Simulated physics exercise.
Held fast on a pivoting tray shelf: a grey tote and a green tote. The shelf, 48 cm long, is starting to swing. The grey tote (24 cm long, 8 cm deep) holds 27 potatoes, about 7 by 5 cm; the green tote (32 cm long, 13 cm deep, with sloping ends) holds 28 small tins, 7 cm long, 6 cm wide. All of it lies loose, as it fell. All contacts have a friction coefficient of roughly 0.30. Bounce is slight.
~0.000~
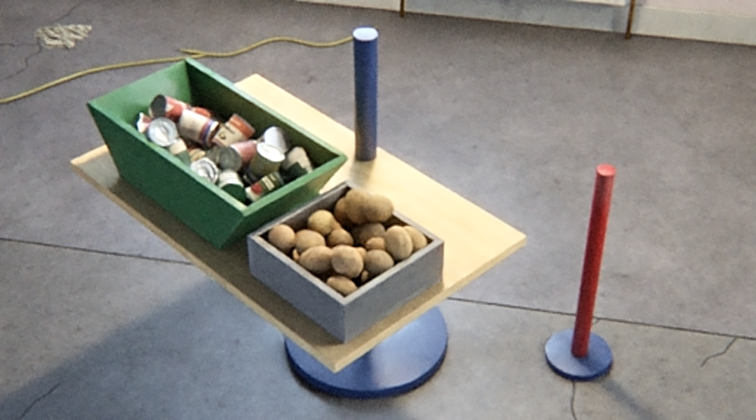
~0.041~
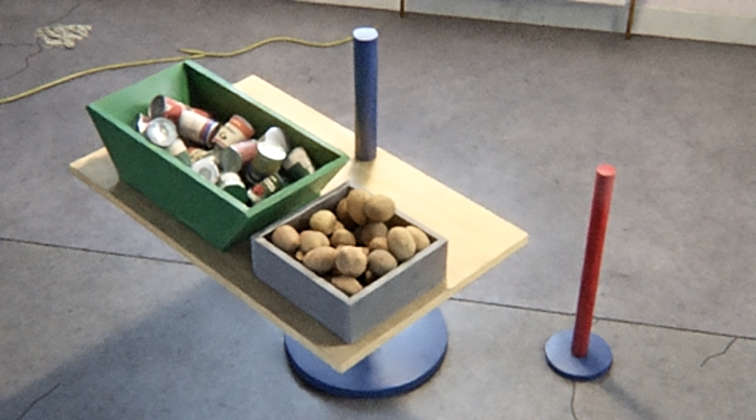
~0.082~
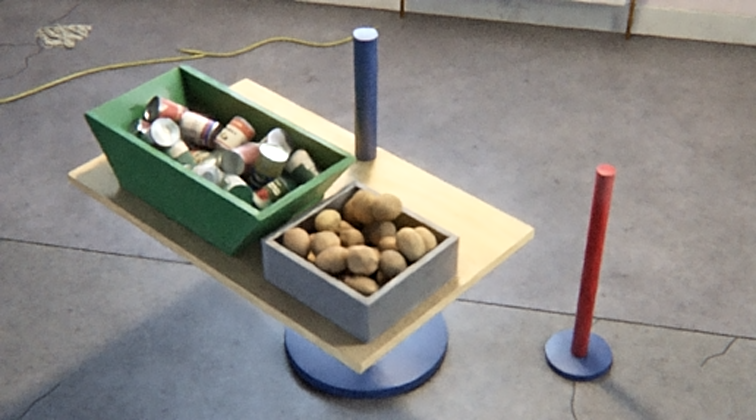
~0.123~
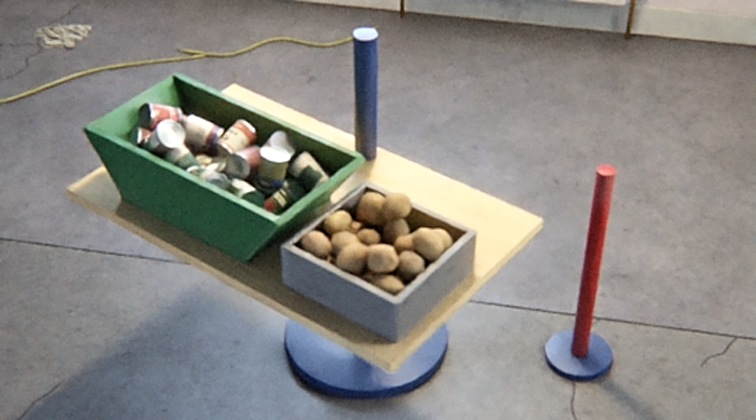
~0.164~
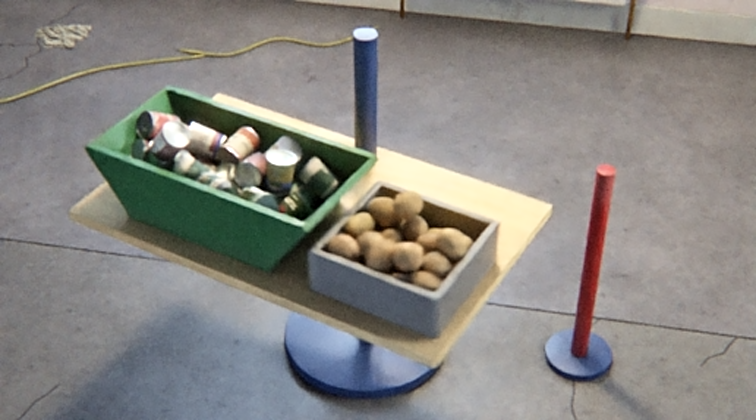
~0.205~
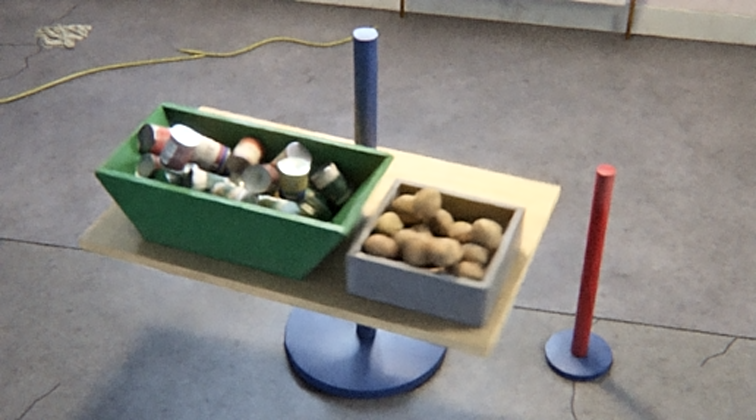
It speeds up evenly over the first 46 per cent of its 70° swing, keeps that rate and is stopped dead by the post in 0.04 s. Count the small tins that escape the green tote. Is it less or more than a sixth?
The green tote loses less than a sixth of its small tins.
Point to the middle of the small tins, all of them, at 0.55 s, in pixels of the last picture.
Around (391, 218).
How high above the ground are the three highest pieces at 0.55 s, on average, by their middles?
About 74 cm.
After 0.35 s, the shelf hits the red post.
After 0.43 s, grey tote 25 in, 2 out and green tote 28 in, 0 out.
After 0.55 s, grey tote 22 in, 5 out and green tote 27 in, 1 out.
After 0.77 s, grey tote 22 in, 5 out and green tote 26 in, 2 out.
Final count (at 1.20 s), grey tote 22 in, 5 out and green tote 26 in, 2 out. Asked share, 2 of 28, 7 per cent.
